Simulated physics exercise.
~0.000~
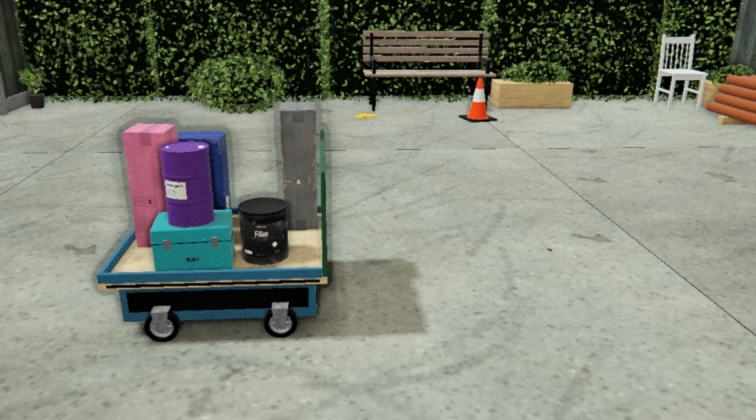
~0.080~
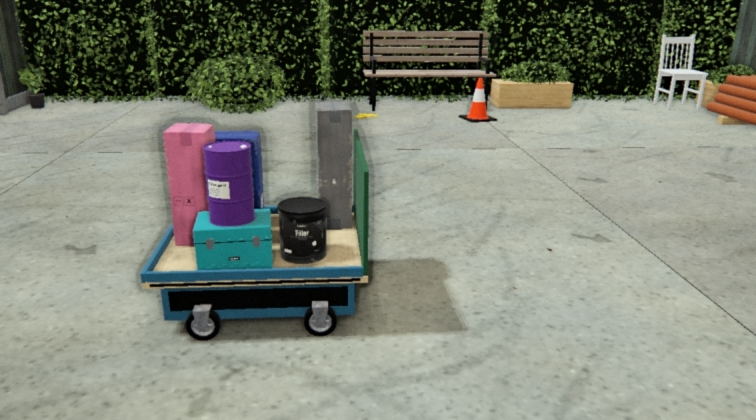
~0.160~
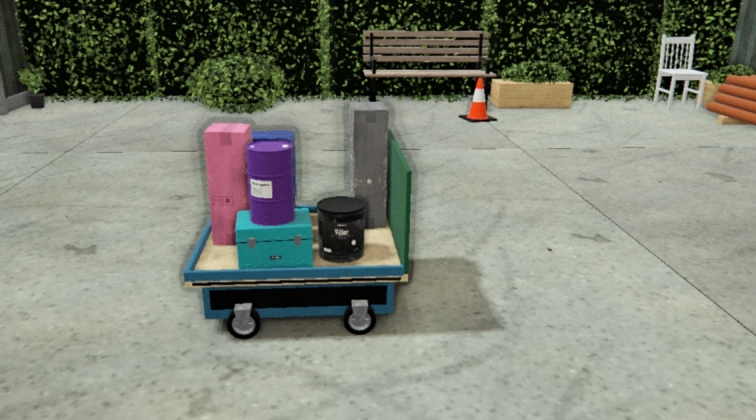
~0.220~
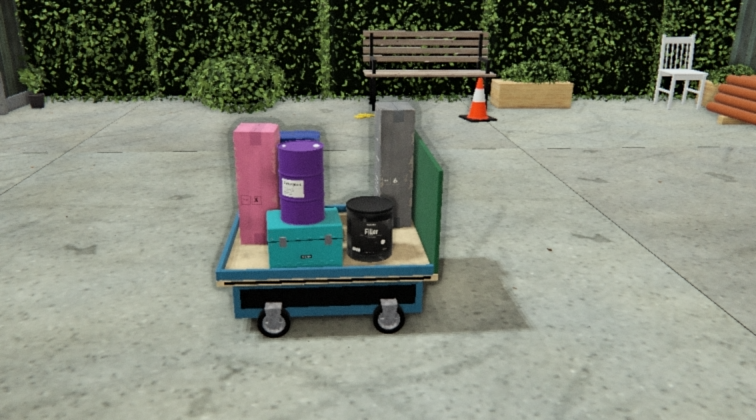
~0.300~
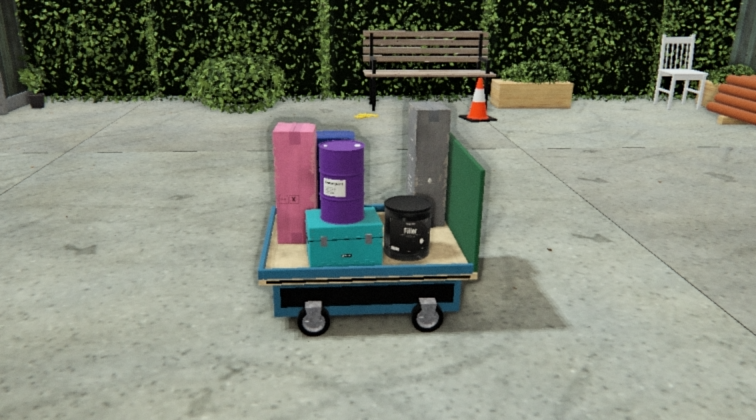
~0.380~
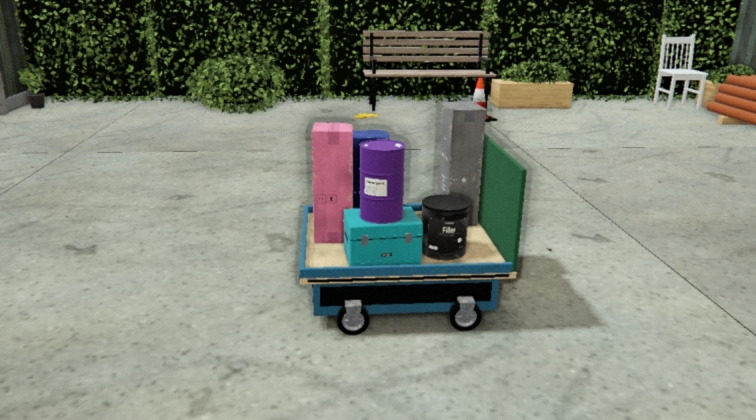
In this clip, a flat cart carrying a purple canister on a turquoise toolbox, a black pail, and pink, blue and grey boxes rolls steadily from left to right across a paved yard, past a bench and traffic cone.
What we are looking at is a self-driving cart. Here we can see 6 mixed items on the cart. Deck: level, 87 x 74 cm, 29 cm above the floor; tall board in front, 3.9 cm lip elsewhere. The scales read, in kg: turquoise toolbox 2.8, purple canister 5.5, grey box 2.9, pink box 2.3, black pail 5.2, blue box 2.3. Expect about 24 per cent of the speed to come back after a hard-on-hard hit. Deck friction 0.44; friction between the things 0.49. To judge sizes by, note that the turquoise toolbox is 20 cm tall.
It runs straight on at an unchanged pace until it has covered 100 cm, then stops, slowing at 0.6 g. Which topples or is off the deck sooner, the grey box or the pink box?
The second.
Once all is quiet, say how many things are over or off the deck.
Total: 1.
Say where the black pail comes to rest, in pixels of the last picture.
It finishes around (599, 224).
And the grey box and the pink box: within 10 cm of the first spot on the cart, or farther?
First the grey box: It stays in position; then the pink box: It departs its position.
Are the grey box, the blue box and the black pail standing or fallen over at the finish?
Here's how it ends: The grey box never goes down, the blue box never goes down, and the black pail never goes down.
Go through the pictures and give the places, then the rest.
The first frame shows cart 0 cm along; grey box (299, 166); pink box (157, 185).
The second frame shows cart 17 cm along; black pail (303, 230).
The third frame shows cart 34 cm along; turquoise toolbox (275, 239); purple canister (271, 183).
The fourth frame shows cart 46 cm along; black pail (370, 229).
The fifth frame shows cart 63 cm along; turquoise toolbox (343, 238); purple canister (342, 182).
The sixth frame shows cart 80 cm along; grey box (460, 165); pink box (334, 183).
Around 0.58 s, cart 119 cm along.
Around 0.78 s, cart 137 cm along; pink box at 21° to upright near (476, 179); grey box shifted 2 cm near (573, 163); purple canister shifted 7 cm.
Around 0.88 s, cart 137 cm along, stopped; pink box at 43° to upright near (499, 184); grey box shifted 2 cm near (574, 163); purple canister shifted 13 cm.
Around 1.08 s, cart 137 cm along, stopped; pink box at 68° to upright near (514, 195); purple canister shifted 14 cm; black pail shifted 14 cm.
Finally (1.9 s), on their side or leaning hard on the cart, pink box; not toppled but over 10 cm from the start, turquoise toolbox, purple canister, black pail and blue box; grey box still in place (within 10 cm). Final places as that camera would see them, grey box near (572, 163), pink box near (514, 215). Grey box was never lost; pink box went at 0.86 s.
